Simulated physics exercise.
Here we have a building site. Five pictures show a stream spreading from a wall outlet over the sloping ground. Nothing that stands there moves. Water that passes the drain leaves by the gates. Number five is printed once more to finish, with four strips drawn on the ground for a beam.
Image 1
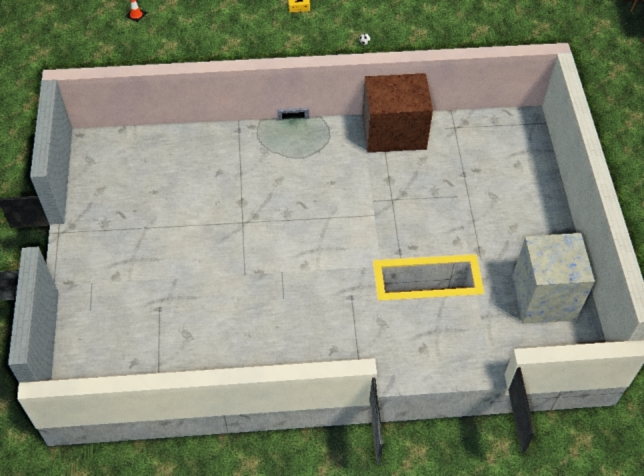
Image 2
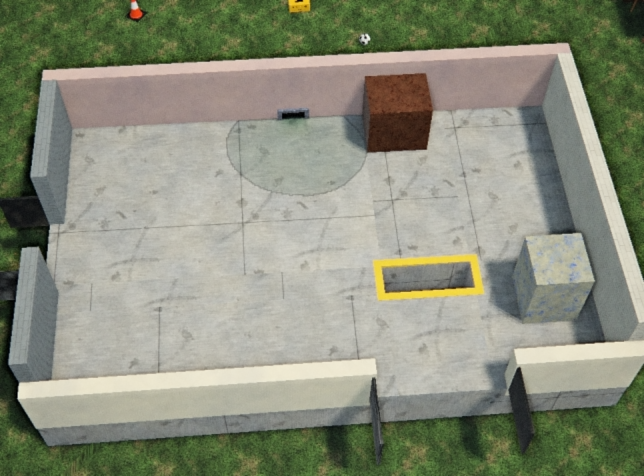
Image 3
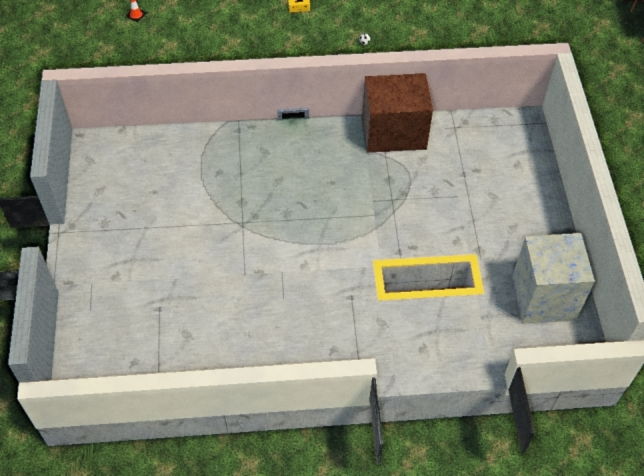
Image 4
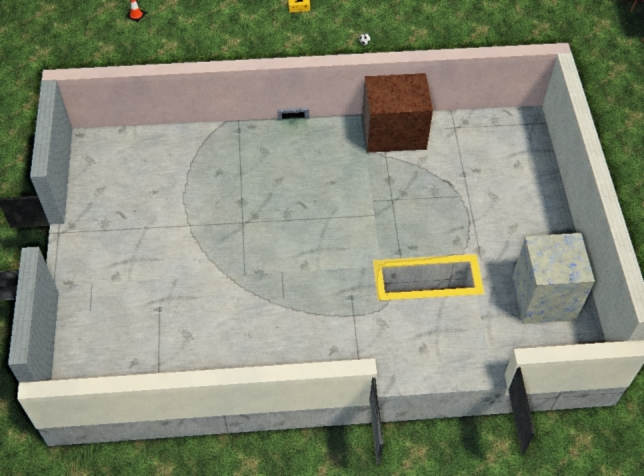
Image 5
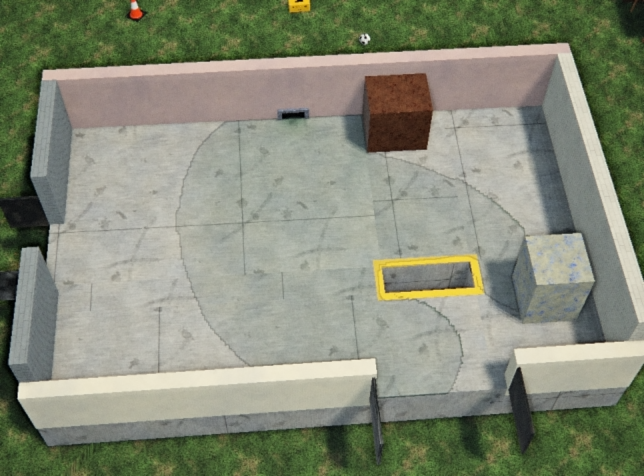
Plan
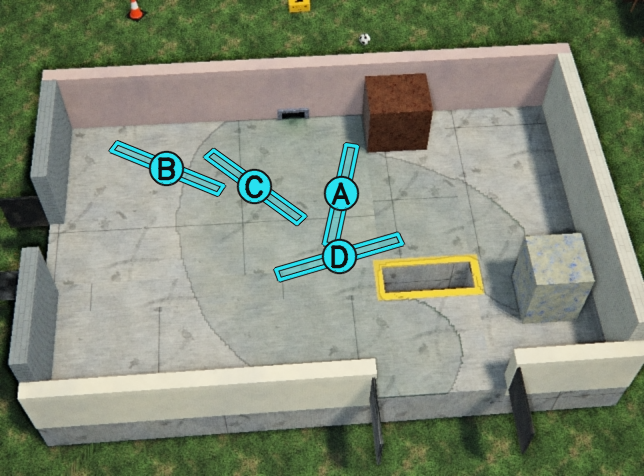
A walled building site with a pale concrete floor sits on green grass, seen from high above by a camera that stays still. A reddish-brown block stands by the pink back wall, right of a small dark outlet, with a yellow-edged drain and a mottled grey block farther right and open gates at left and front. Water spreads from the outlet across the floor, reaching the drain, then passing around it towards the front wall.
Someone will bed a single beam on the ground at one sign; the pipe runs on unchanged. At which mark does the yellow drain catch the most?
Choose C.
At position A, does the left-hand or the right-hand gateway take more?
The right one.
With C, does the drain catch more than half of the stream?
Yes, it does.
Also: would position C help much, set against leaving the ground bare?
Yes.
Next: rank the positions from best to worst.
Best to worst: C, B, D, A.
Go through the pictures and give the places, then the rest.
Outfall at (293, 114); yellow drain at (428, 277); open gate at (439, 379); open gate at (62, 257); water covers 2 % of the ground and shows as far out as (311, 149); yellow drain still dry.
Water covers 8 % of the ground and shows as far out as (276, 191); yellow drain still dry.
Water covers 17 % of the ground and shows as far out as (373, 224); yellow drain still dry.
Water covers 29 % of the ground and shows as far out as (353, 308); yellow drain taking water.
Water covers 42 % of the ground and shows as far out as (511, 295); yellow drain taking water.
On the marked copy, A from (330, 244) to (351, 145); B from (114, 146) to (220, 190); C from (209, 153) to (300, 219); D from (277, 274) to (399, 239).
For position A, about 11 % of the stream runs into the yellow drain, about 84 % out by the gates.
For position B, about 39 % of the stream runs into the yellow drain, about 58 % out by the gates.
For position C, about 58 % of the stream runs into the yellow drain, about 40 % out by the gates.
For position D, about 19 % of the stream runs into the yellow drain, about 80 % out by the gates.
